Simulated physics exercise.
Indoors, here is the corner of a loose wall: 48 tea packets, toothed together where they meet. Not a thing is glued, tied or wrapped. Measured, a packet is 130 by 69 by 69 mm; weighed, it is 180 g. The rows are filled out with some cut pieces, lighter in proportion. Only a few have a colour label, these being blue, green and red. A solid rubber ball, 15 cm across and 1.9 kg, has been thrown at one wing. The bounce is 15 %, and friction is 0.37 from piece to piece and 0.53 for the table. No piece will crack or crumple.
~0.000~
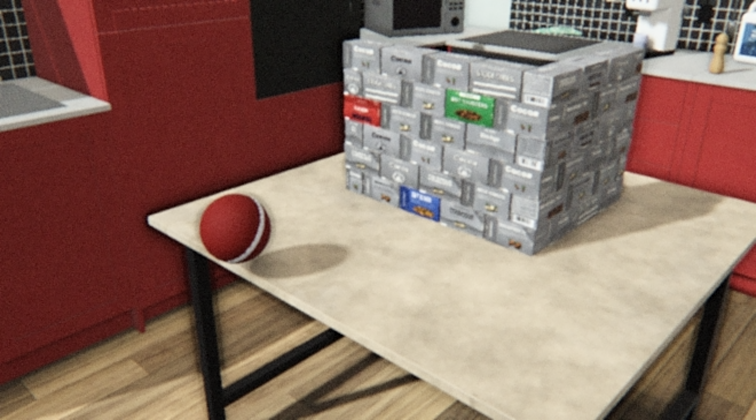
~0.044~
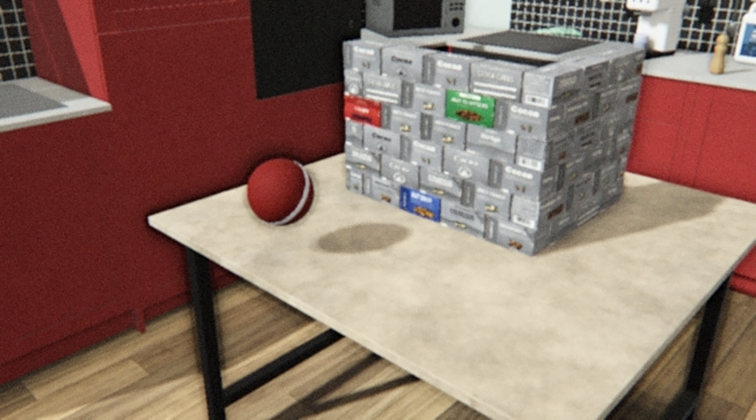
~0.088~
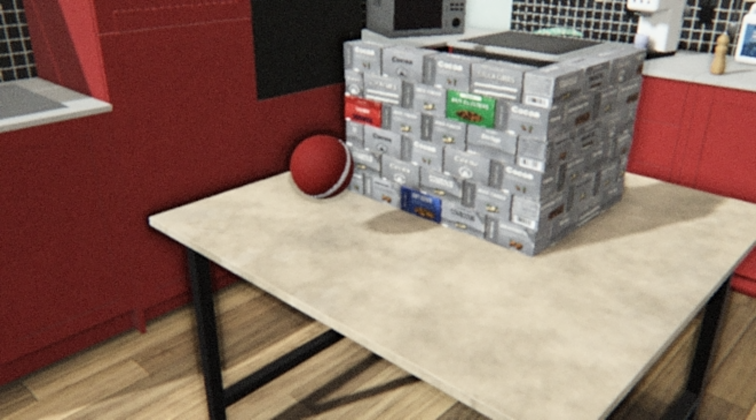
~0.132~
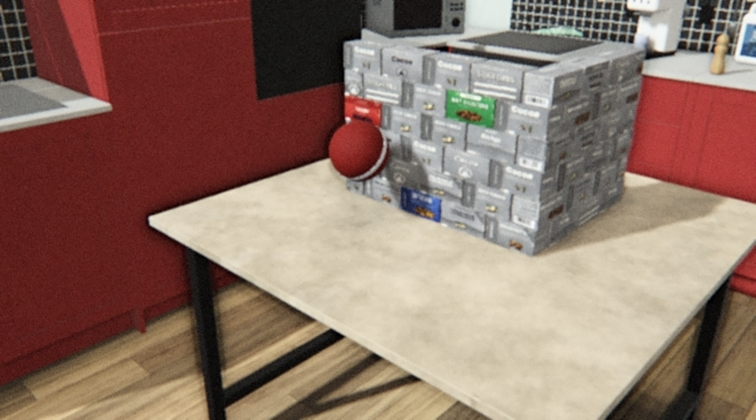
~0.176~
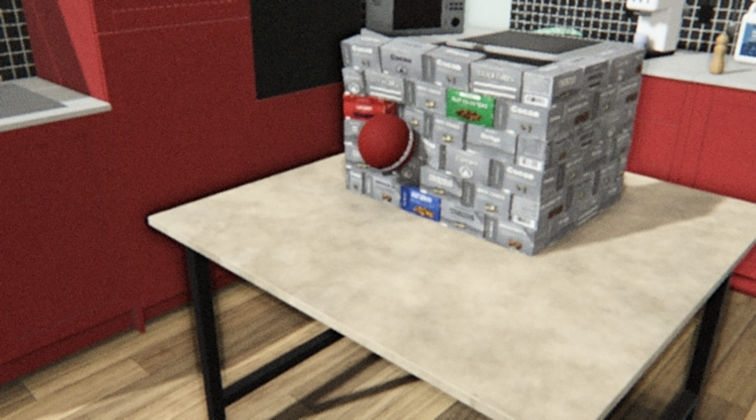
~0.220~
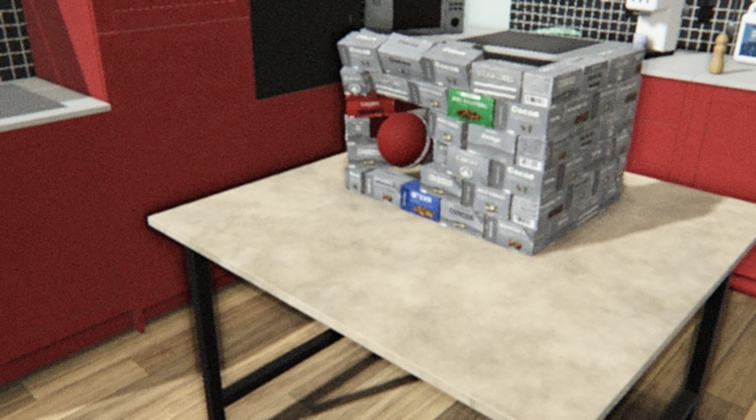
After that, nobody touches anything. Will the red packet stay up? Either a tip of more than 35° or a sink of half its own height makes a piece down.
No.
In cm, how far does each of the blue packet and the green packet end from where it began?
Roughly blue 0, green 0.
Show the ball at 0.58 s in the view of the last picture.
It should be about (490, 142) in pixels.
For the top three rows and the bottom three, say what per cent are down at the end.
Top 30 per cent versus bottom 20 per cent.
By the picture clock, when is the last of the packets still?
Close to 1.5 s.
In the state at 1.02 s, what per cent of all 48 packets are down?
25 percent by then.
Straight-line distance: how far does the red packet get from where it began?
I'd estimate near 132 cm.
After 0.34 s, ball still moving; 8 of the 48 packets down; red packet 21° from how it stood; green packet 10 mm from its place.
After 0.58 s, ball still moving; 13 of the 48 packets down; red packet on its side; green packet 7 mm from its place.
After 1.02 s, ball still moving; 13 of the 48 packets down; red packet 40° from how it stood, 91 cm lower; green packet 7 mm from its place.
In the end (1.6 s), ball rolling away; 13 of the 48 packets down; red packet upside down; green packet 7 mm from its place; blue packet unmoved. From the last view, middles, red packet near (302, 268), green packet near (479, 106).
